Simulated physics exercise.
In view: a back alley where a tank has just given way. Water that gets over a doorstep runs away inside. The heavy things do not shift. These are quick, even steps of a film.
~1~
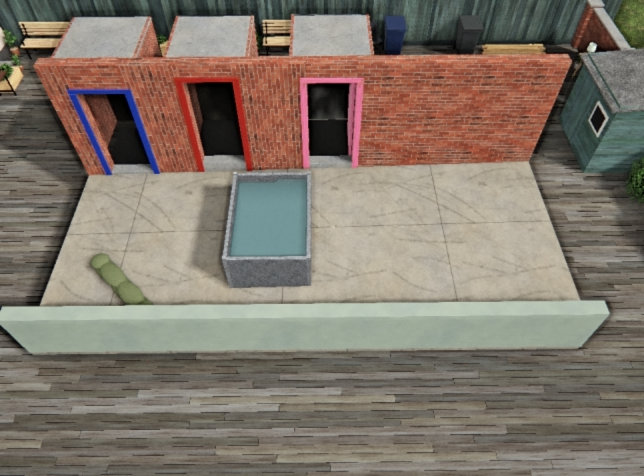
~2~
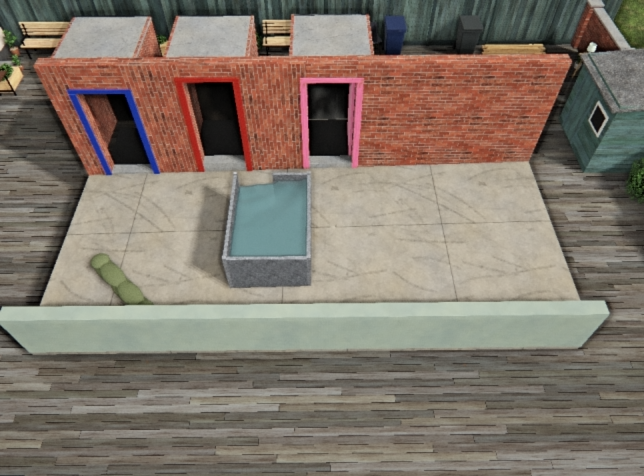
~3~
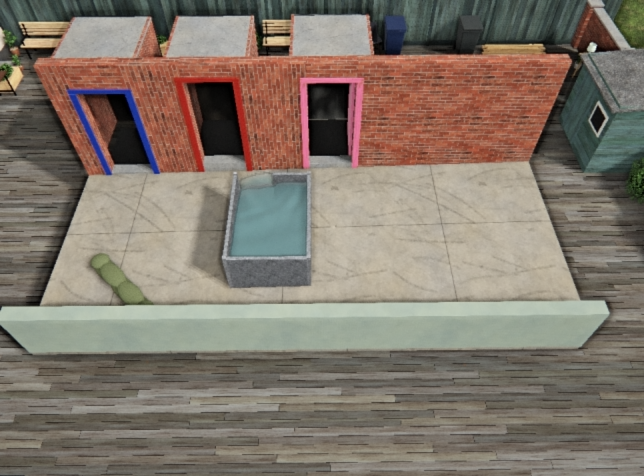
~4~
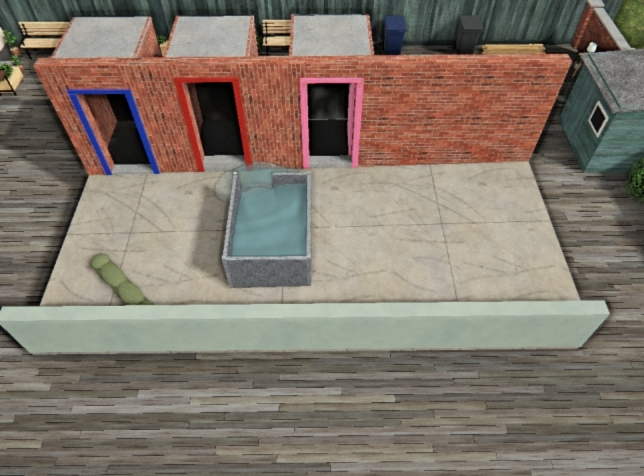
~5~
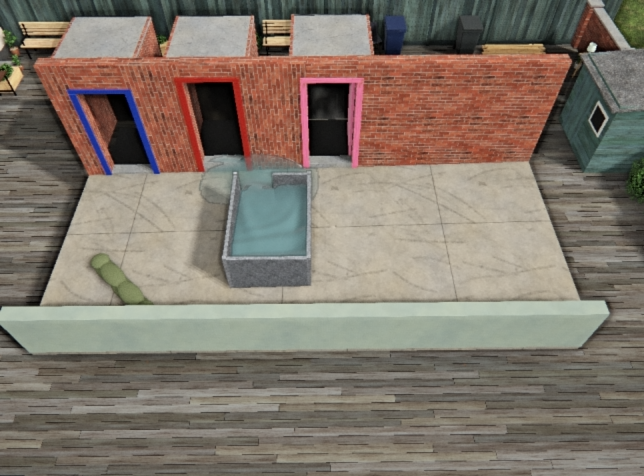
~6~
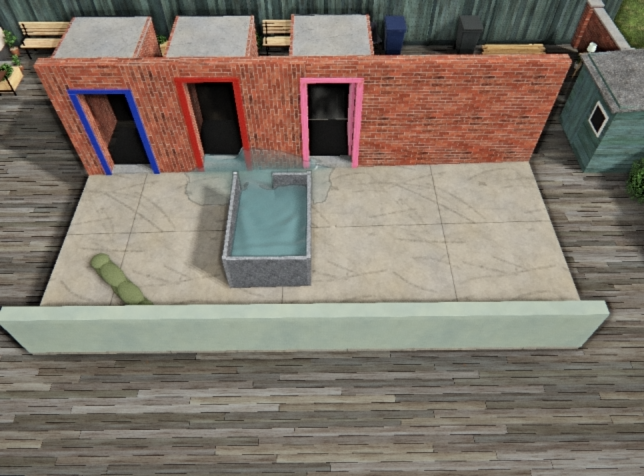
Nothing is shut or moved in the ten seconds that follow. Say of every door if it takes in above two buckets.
One by one: The pink door stays under that; the red door takes more than that; the blue door stays under that.
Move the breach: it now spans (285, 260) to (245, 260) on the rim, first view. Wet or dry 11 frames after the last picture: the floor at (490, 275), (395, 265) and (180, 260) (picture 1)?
In turn: Under water, awash, covered.
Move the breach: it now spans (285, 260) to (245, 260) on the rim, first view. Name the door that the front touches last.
That is the red-painted one.
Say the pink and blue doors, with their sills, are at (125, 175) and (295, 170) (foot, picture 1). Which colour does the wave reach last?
The one in pink.
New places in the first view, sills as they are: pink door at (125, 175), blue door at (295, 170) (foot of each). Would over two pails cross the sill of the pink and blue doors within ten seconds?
Then: Pink stays under; blue goes over.
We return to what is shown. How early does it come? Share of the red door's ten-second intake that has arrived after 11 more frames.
About 80 per cent.
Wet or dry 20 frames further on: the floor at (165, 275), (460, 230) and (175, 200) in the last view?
One after the other: Not flooded, flooded, flooded.
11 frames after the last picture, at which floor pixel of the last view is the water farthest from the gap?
Around (466, 168).
A moment on, water covers 15 % of the floor; the pink door wet at the sill, nothing in, the red door over two buckets in, the blue door wet at the sill, nothing in.
Next, water covers 35 % of the floor; the pink door wet at the sill, nothing in, the red door over two buckets in, the blue door wet at the sill, nothing in.
Then, water covers 60 % of the floor; the pink door wet at the sill, nothing in, the red door far over two buckets in, the blue door under two buckets in.
Later, water covers 65 % of the floor; the pink door wet at the sill, nothing in, the red door far over two buckets in, the blue door under two buckets in.
In the end, water covers 60 % of the floor; the pink door wet at the sill, nothing in, the red door far over two buckets in, the blue door under two buckets in.
